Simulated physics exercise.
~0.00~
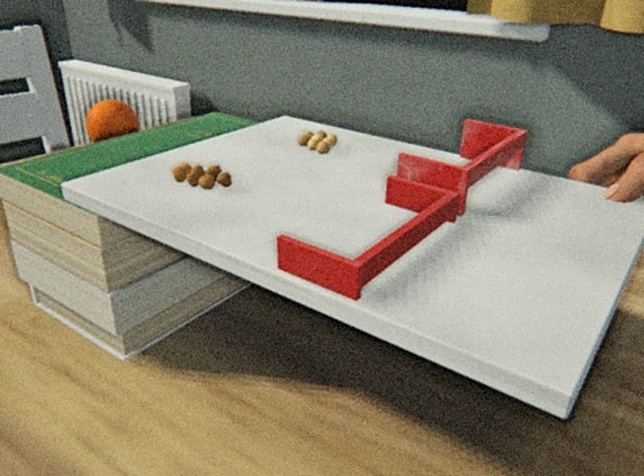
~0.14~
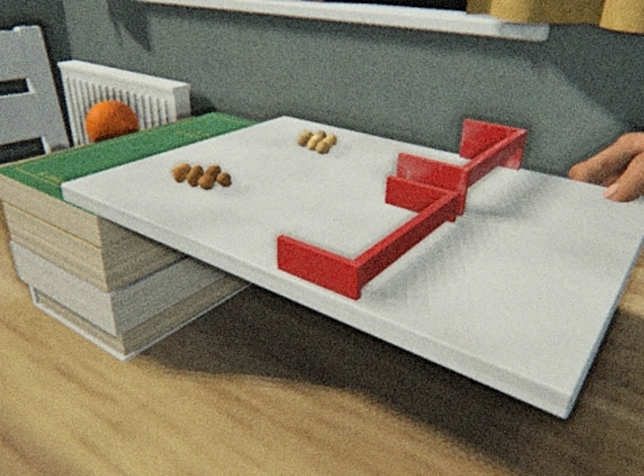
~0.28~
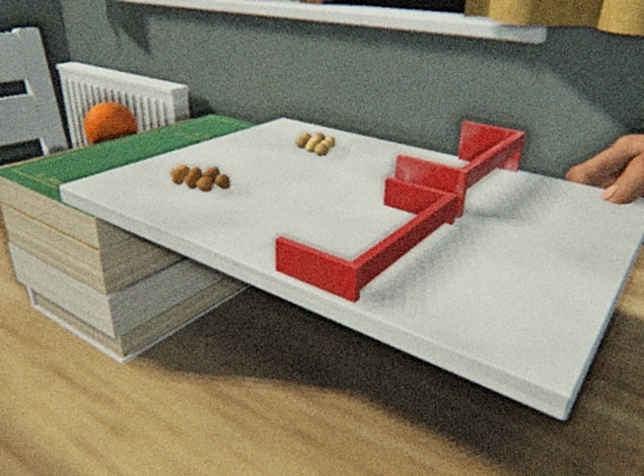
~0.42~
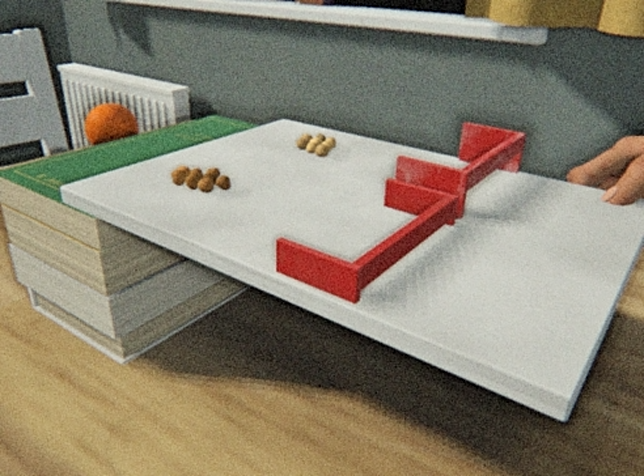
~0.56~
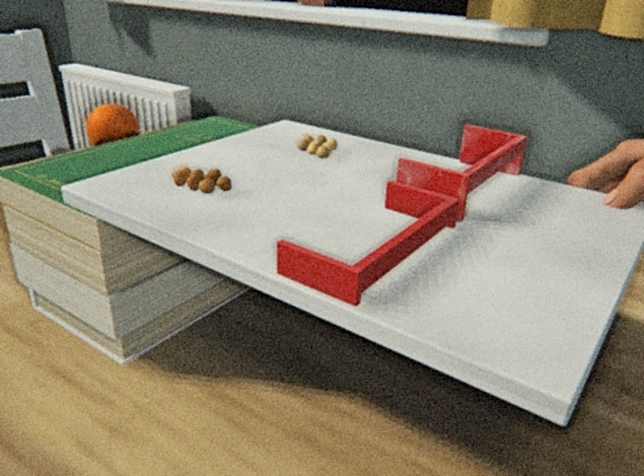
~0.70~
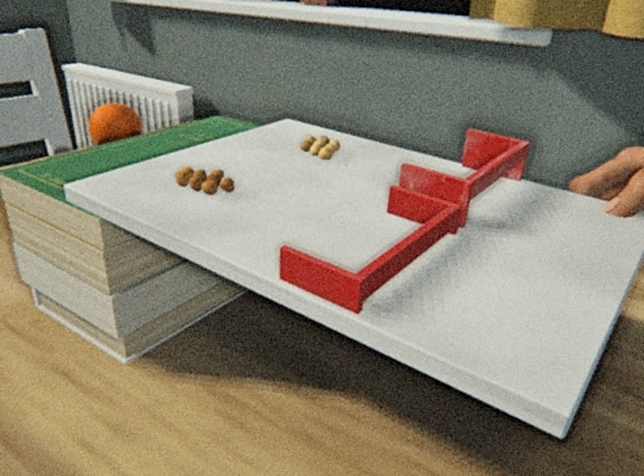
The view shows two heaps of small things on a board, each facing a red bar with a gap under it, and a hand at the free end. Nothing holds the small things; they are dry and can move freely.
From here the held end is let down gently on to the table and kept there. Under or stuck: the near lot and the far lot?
Near lot result: Blocked by the bar. Far lot result: Squeezes under.
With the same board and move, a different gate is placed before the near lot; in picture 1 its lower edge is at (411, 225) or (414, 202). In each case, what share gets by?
Roughly 100 % and 100 %.
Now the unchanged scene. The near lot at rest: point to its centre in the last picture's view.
Centre at rest, last picture: Close to (363, 353).
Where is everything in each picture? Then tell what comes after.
Held end of the board near (549, 382), level; book pile near (172, 164), nearly half as high as the board is long; near lot near (198, 173), a few roasted chickpeas; far lot near (318, 140), a few dried chickpeas; near gate near (410, 235), its slot lower than a piece; far gate near (495, 157), its slot higher than a piece, in the first frame.
Held end of the board near (549, 382), level; far lot near (318, 141), in the second frame.
Held end of the board near (548, 384), level; near lot near (196, 175), in the third frame.
Held end of the board near (549, 385), level; far lot near (317, 144), in the fourth frame.
Held end of the board near (548, 389), level; near lot near (198, 177), in the fifth frame.
Held end of the board near (547, 402), down by 1°; book pile near (175, 167); near lot near (201, 177), not moving; far lot near (320, 146), not moving; near gate near (412, 248); far gate near (498, 169), in the sixth frame.
After 1.08 s, board sloping at 8°; near lot where it was; far lot where it was.
After 1.57 s, board sloping at 18°; near lot on its way down; far lot on its way down.
After 2.09 s, board resting at 25°; near lot has reached its gate; far lot the whole lot past its gate.
In the end (2.8 s), board resting at 26°; near lot gathered behind its gate; far lot the whole lot past its gate.
